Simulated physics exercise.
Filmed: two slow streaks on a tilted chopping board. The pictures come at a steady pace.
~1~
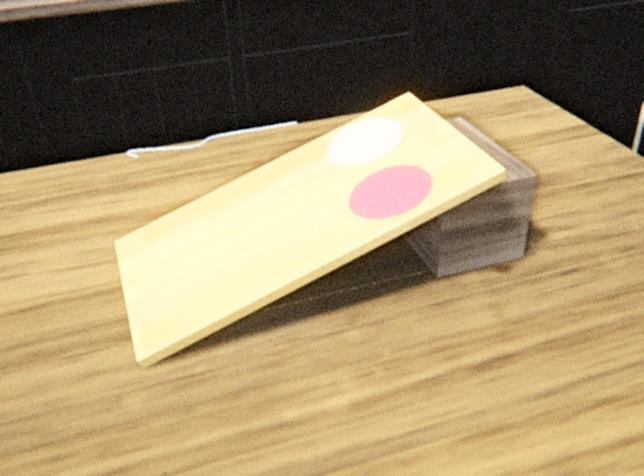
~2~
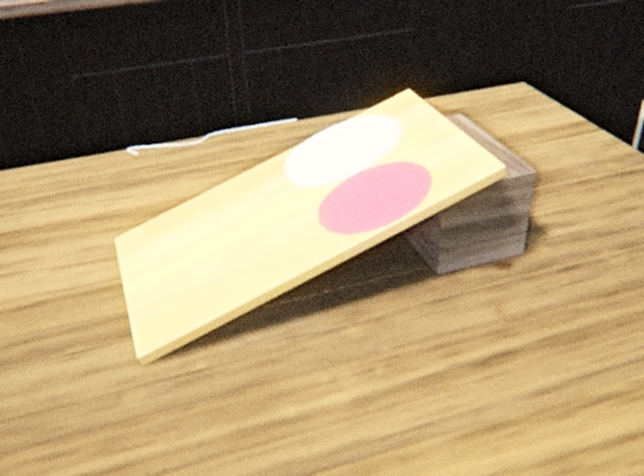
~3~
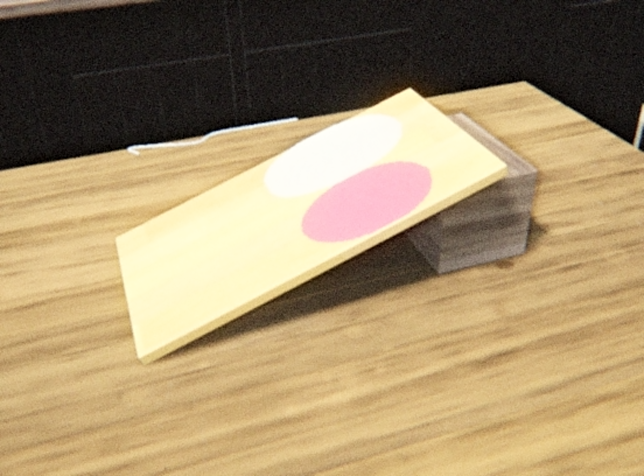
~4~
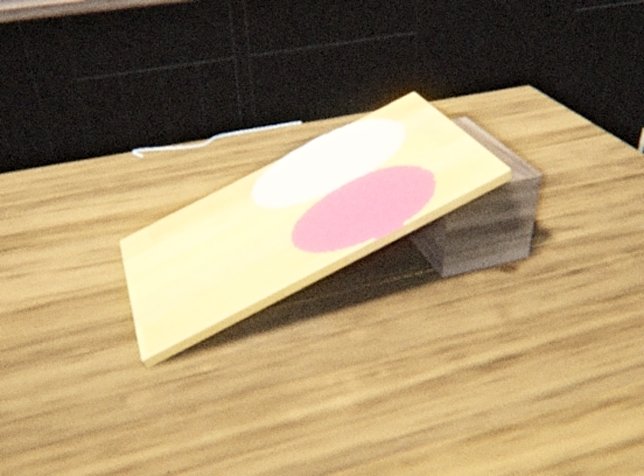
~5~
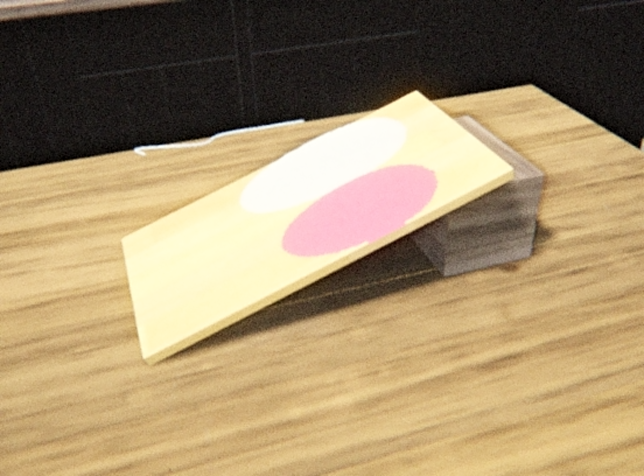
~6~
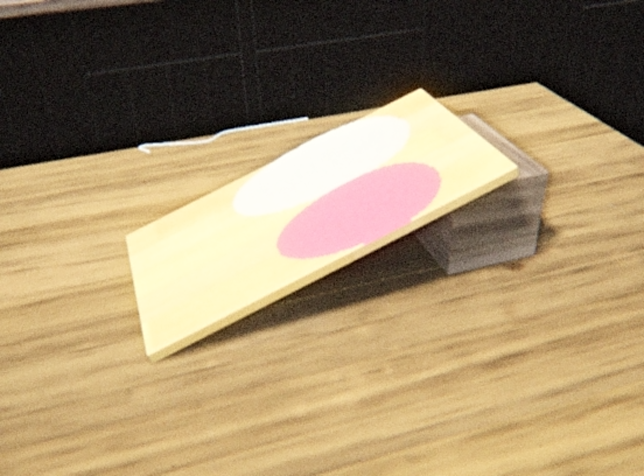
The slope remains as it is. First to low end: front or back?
Back.
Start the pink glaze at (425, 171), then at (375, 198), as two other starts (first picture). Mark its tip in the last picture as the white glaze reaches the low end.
With the first start it ends up close to (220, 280), and with the second at (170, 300).
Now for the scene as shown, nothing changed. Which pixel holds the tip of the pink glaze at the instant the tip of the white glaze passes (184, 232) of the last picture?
Roughly (237, 269) in the last view.
A moment on, the pink glaze is three quarters of the way down; the white glaze is three quarters of the way down.
Further on, the pink glaze is three quarters of the way down; the white glaze is close to the edge.
When it is over, the pink glaze is close to the edge; the white glaze is at the low edge.
